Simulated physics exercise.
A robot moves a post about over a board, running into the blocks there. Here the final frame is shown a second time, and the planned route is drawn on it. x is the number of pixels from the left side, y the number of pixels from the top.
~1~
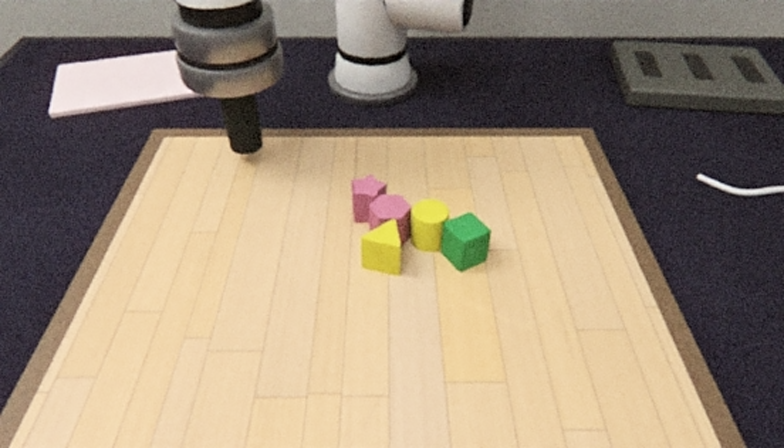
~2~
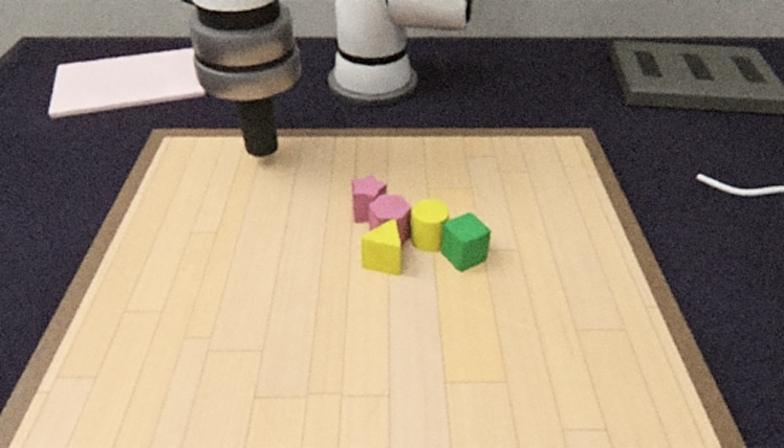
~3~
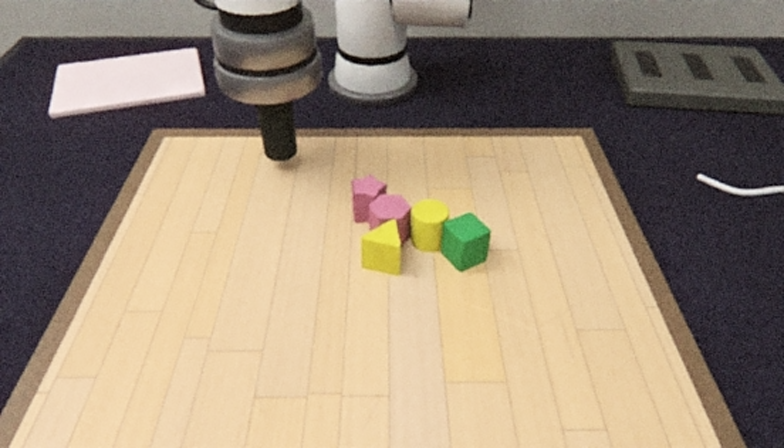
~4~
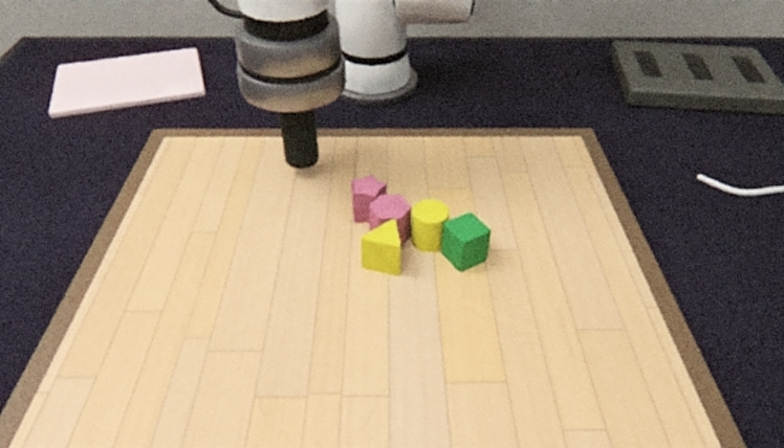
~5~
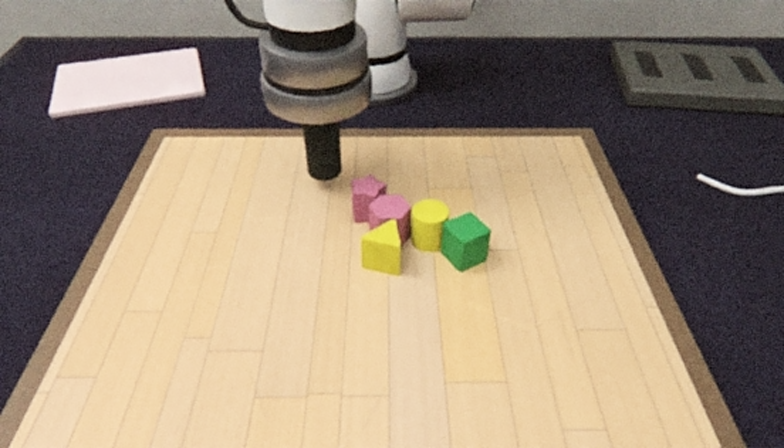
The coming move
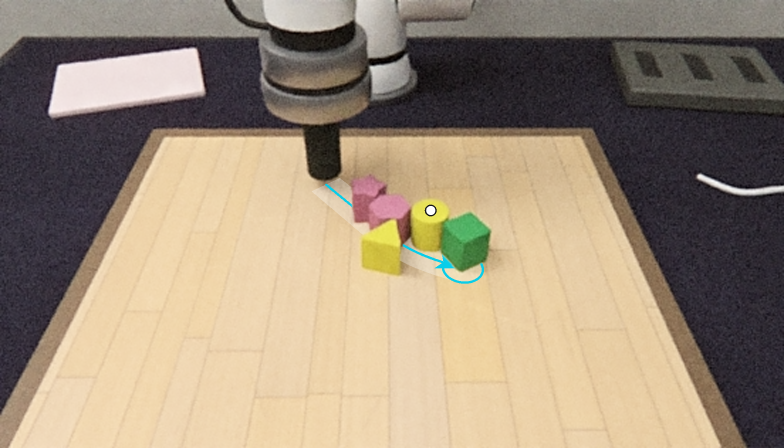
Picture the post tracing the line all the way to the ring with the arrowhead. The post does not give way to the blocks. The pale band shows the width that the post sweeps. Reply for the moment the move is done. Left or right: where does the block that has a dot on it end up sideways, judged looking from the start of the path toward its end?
That's a shift to the left.
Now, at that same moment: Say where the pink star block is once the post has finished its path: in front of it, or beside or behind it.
I'd say it is still being pushed.
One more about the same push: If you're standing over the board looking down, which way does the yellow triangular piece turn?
It makes a clockwise turn.
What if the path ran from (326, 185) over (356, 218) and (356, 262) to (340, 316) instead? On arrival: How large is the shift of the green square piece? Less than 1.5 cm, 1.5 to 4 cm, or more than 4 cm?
Distance: Between 1.5 and 4 cm.
The line goes from (326, 185) over (362, 214) and (403, 245) to (463, 268); the dot is on the yellow disc.
On the path given first. One third of the way, post (362, 200); pink star block (388, 201); yellow triangular piece (387, 242), turned 50° clockwise; pink hexagon (410, 222); yellow disc (447, 215); green square piece (479, 231).
Two thirds of the way, post (405, 232); pink star block (436, 229), turned 30° anticlockwise; yellow triangular piece (388, 247), turned 80° clockwise; pink hexagon (451, 254), turned 50° clockwise; yellow disc (470, 219); green square piece (501, 238).
At the end, post (465, 254); pink star block (500, 251), turned 30° anticlockwise; yellow triangular piece (388, 247), turned 80° clockwise; pink hexagon (492, 281), turned 125° clockwise; yellow disc (491, 219); green square piece (540, 247).
